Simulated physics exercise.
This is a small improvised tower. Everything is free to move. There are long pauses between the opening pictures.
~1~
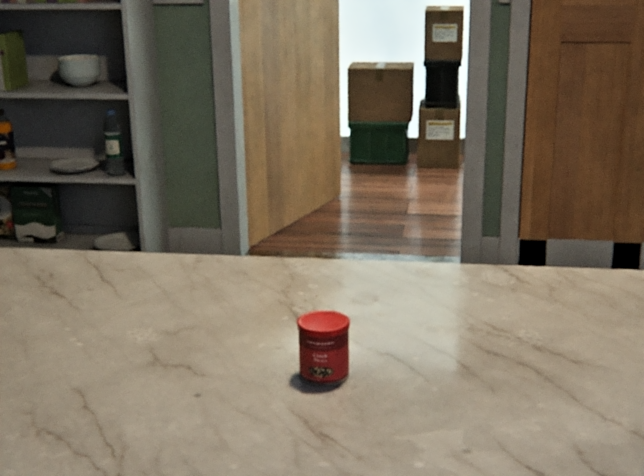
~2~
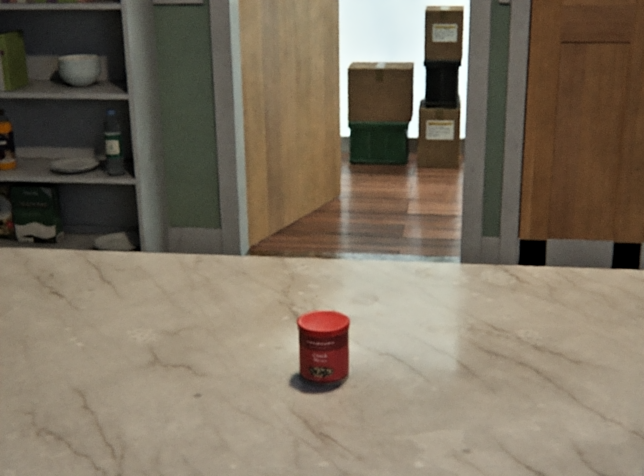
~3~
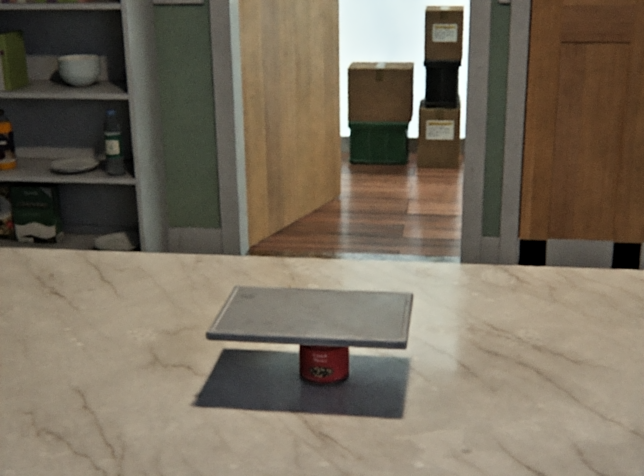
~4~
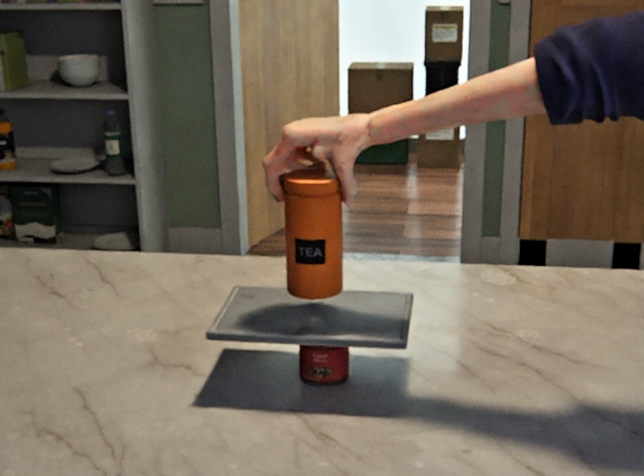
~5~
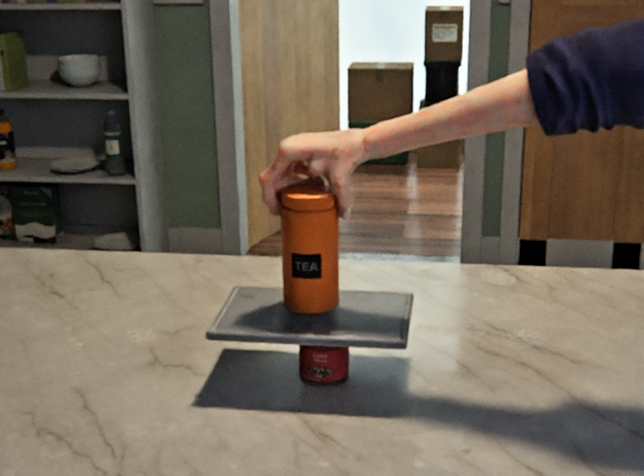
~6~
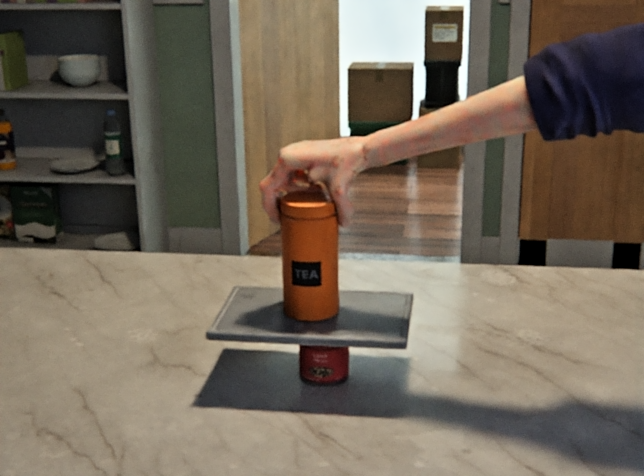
A small red tin sits on a pale marbled counter, seen from slightly above by a still camera, in a room with an open doorway. Shelves of dishes and bottles stand at left, stacked boxes beyond the door, and a wooden cabinet at right. A flat grey board appears on the tin, then a dark-sleeved arm from the right lowers an orange tea jar onto it, keeping hold.
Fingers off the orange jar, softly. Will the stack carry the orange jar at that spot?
In the end the stack holds.
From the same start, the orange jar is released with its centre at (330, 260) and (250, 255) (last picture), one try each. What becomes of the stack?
In the first case it keeps its balance; in the second case it loses its balance.
Then, 0.20 s past the last view, nothing moves.
Then, 0.50 s past the last view, orange jar resting near (310, 256).
Finally, all 3 still in place. Final places as the last picture's camera would see them, orange jar near (310, 256). The stack stays up.
